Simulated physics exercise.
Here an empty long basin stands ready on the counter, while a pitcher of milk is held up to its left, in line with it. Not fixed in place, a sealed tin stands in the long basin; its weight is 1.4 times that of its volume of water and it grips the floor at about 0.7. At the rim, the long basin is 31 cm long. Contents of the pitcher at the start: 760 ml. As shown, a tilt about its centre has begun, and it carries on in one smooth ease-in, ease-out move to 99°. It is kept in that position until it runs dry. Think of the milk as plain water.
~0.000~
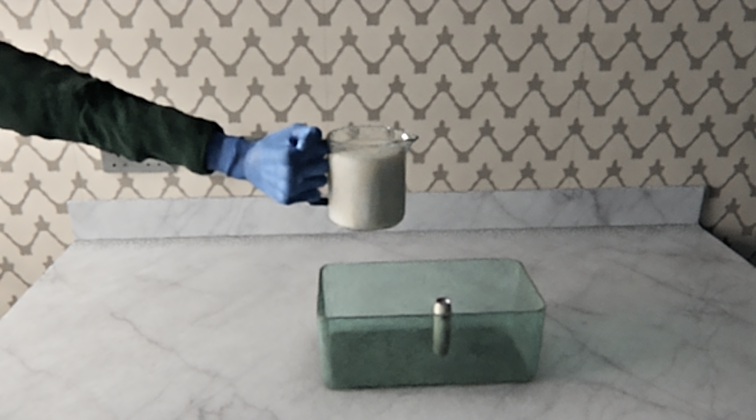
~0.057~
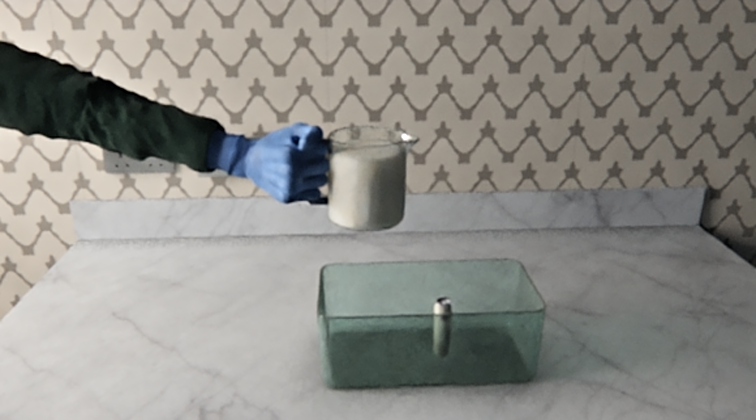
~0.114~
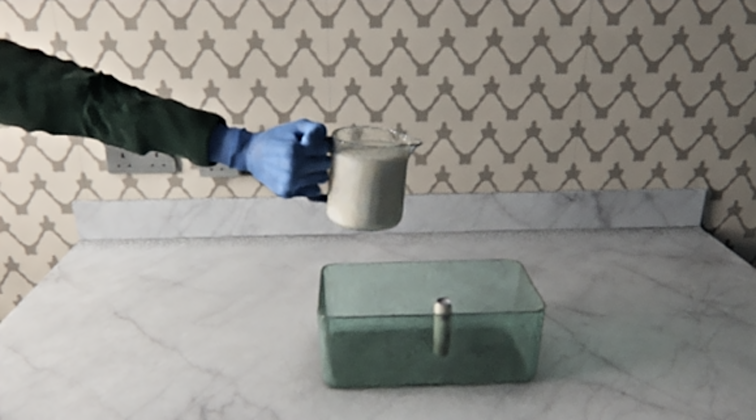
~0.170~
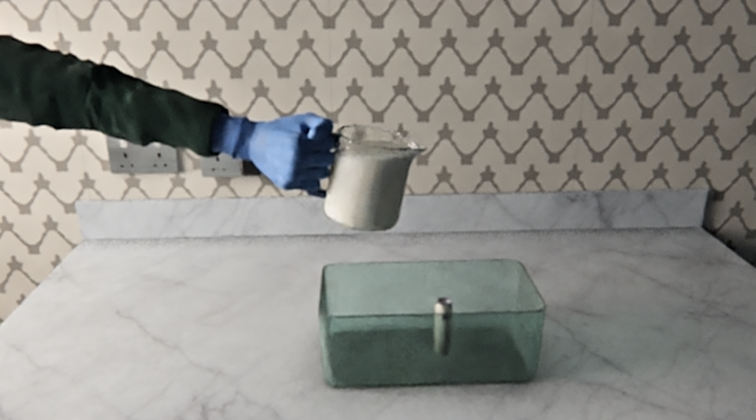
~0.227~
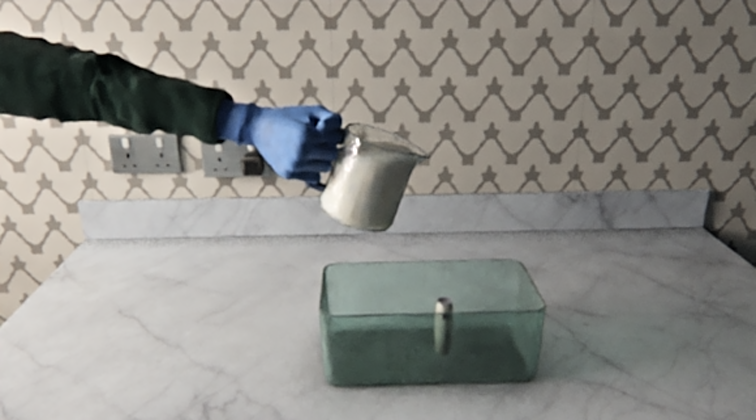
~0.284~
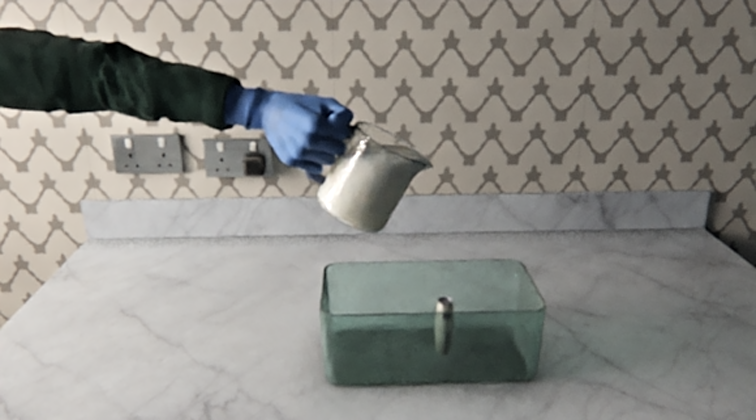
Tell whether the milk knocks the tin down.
My bet is it never capsizes.
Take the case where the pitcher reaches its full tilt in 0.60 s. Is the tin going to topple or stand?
So the tin will hold steady.
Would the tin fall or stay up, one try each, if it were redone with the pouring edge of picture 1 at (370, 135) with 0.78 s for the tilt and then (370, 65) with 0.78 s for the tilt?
Try 1: Tipped over; try 2: Tipped over.
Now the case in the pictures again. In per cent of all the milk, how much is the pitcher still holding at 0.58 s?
I'd put it near 66 percent.
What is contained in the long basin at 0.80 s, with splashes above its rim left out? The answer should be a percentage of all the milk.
Near 56 in a hundred.
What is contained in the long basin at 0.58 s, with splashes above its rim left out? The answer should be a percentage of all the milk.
10 %, roughly.
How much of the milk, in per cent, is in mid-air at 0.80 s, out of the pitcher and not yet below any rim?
Something like 22 per cent is in the air then.
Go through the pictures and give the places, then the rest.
It leans 0°; its right rim is at (419, 136); the milk meets the walls at (329, 148) and (404, 147); the long basin's rim runs from (319, 290) to (532, 284); the tin's top is at (443, 303), in the first frame.
It leans 1°; its right rim is at (420, 138); the milk meets the walls at (330, 148) and (406, 148), in the second frame.
It leans 5°; its right rim is at (423, 142); the milk meets the walls at (333, 148) and (408, 149), in the third frame.
It leans 11°; its right rim is at (427, 147); the milk meets the walls at (336, 149) and (413, 150), in the fourth frame.
It leans 19°; its right rim is at (431, 156); the milk meets the walls at (336, 157) and (420, 152), in the fifth frame.
It leans 29°; its right rim is at (433, 166); the milk meets the walls at (335, 163) and (426, 158); 1 per cent is over the edge, in the sixth frame.
By 0.58 s the tilt is 84° and 65 per cent is still to pour; the tin stands where it began.
By 0.80 s the tilt is 99° and 22 per cent is still to pour; the tin stands where it began.
By 1.03 s the tilt is 99° and 6 per cent is still to pour; the tin stands where it began.
By 1.28 s the tilt is 99° and 1 per cent is still to pour; the tin stands where it began.
At rest the tin stands where it began.
